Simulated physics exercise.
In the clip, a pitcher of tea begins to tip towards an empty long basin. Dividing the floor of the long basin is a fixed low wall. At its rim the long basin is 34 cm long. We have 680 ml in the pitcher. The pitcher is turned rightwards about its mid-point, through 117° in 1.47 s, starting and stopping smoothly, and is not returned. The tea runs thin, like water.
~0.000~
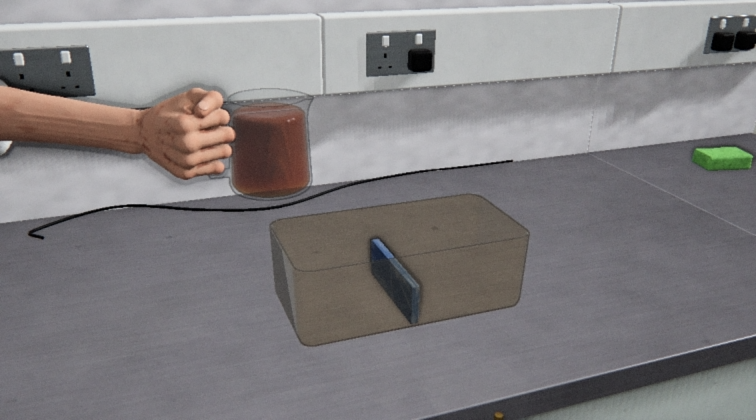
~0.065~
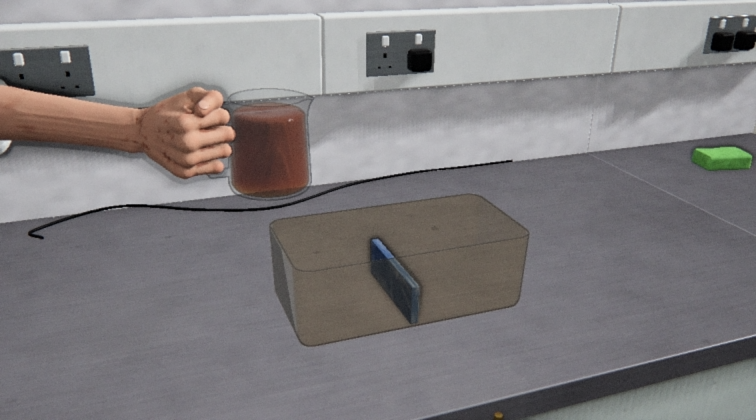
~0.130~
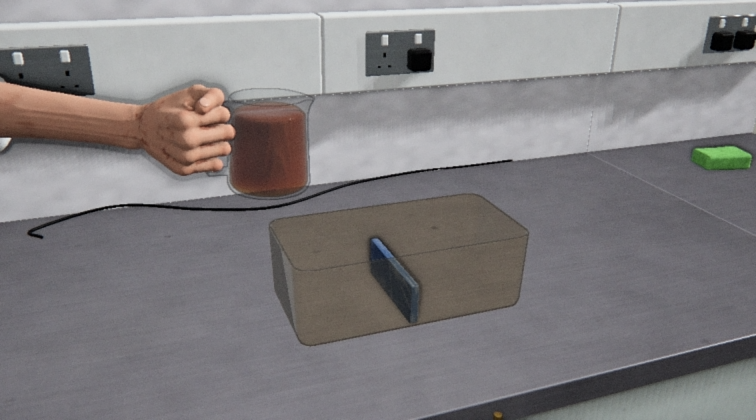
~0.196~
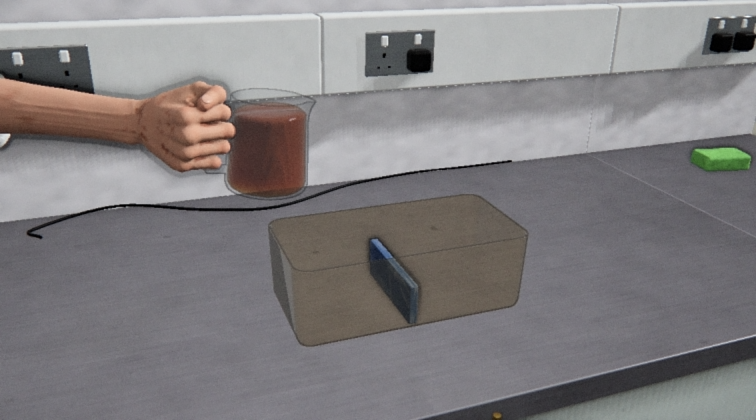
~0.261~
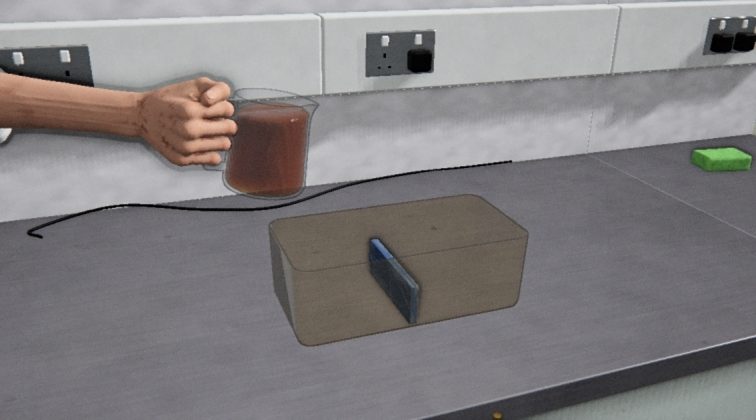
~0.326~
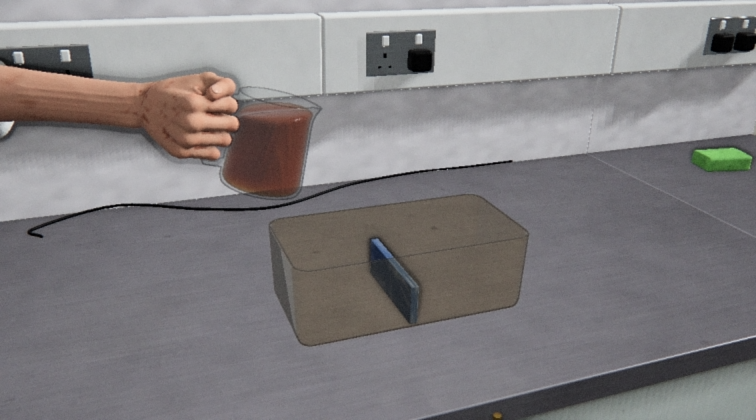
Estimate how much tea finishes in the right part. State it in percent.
I would say 2 per cent.
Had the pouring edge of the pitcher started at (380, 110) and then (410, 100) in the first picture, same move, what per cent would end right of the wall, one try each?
95 then 95 %.
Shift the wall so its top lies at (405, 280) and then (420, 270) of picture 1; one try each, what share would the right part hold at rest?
Around 10 and 10 percent, in that order.
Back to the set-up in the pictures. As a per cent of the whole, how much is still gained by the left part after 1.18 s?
That works out to roughly 34 per cent of the whole.
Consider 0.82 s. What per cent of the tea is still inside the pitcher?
Fraction remaining: Approx. 80 per cent.
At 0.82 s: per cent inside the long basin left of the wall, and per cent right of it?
Around 6 percent on the left and 0 on the right.
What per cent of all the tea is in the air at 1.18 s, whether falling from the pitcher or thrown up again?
16 per cent, roughly.
By 0.82 s the tilt is 69° and 80 per cent is still to pour, 6 is left of the wall and 0 right of it.
By 1.18 s the tilt is 106° and 23 per cent is still to pour, 60 is left of the wall and 0 right of it.
By 1.56 s the tilt is 117° and 0 per cent is still to pour, 93 is left of the wall and 2 right of it.
By 1.97 s the tilt is 117° and 0 per cent is still to pour, 94 is left of the wall and 2 right of it.
At rest 94 per cent lies left of the wall, 2 right of it and 4 outside.
